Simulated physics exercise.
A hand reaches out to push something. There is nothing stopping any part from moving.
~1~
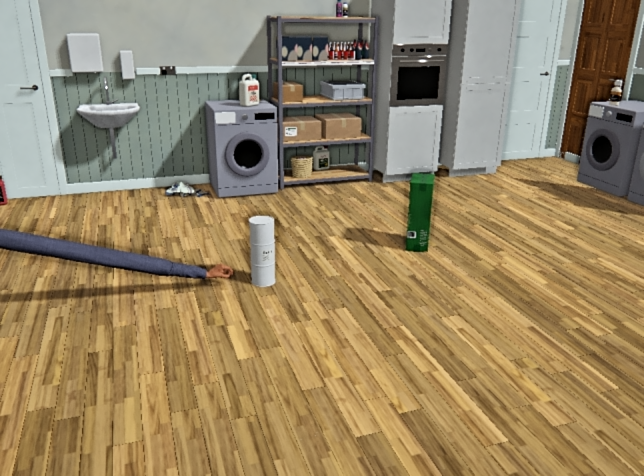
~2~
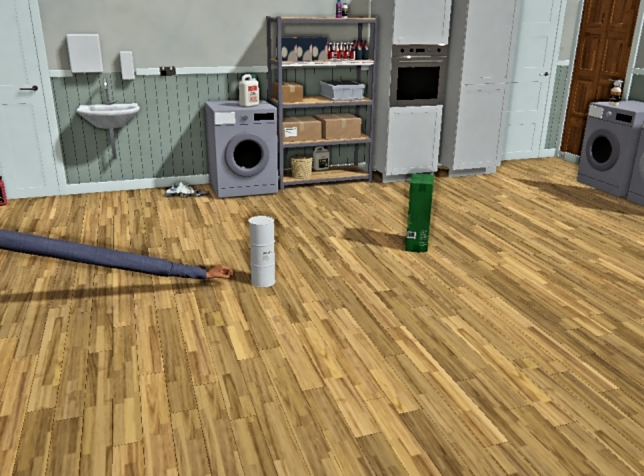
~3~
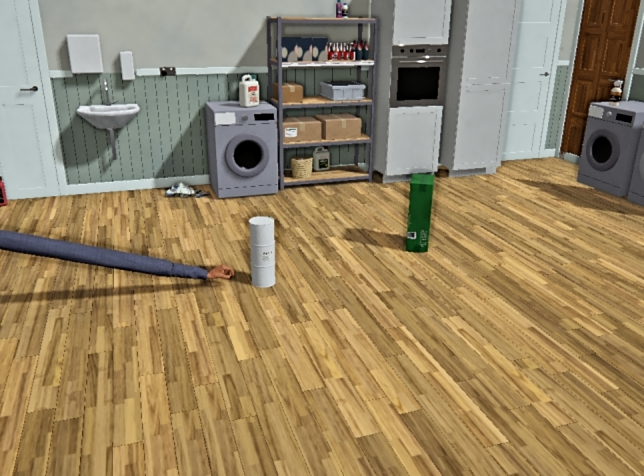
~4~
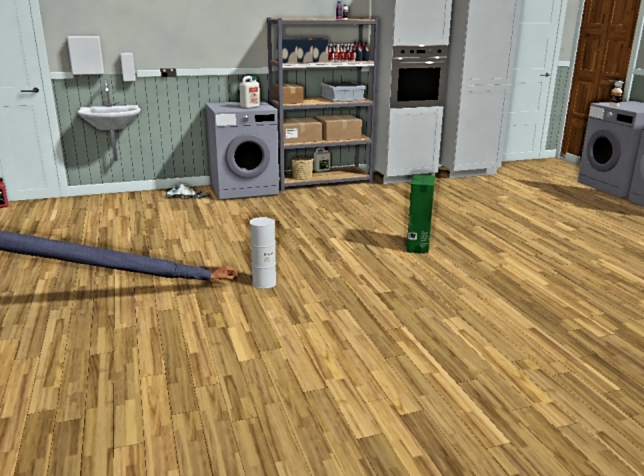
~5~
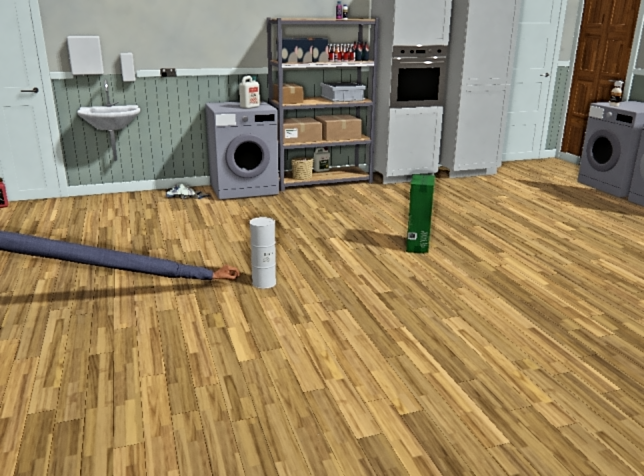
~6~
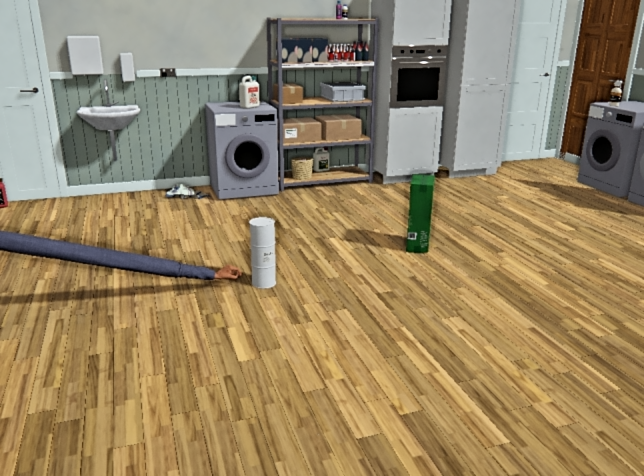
A hand on a long dark-sleeved arm reaches in from the left across a wooden floor, close to an upright white canister. It edges slightly to the right toward the canister, which barely shifts. A green container stands to the right, and the washing machines and shelves behind stay still.
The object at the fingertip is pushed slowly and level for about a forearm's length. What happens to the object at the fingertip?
It is not upset.
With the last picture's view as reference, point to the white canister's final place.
Pretty much around (312, 247), I'd say.
Then, 0.60 s past the last view, white canister displaced a little near (272, 252).
Then, 1.10 s past the last view, white canister displaced about its own width near (289, 250).
Then, 1.60 s past the last view, white canister displaced well along near (305, 248).
Finally, moved from the start, white canister. Final places as the last picture's camera would see them, white canister near (312, 247).
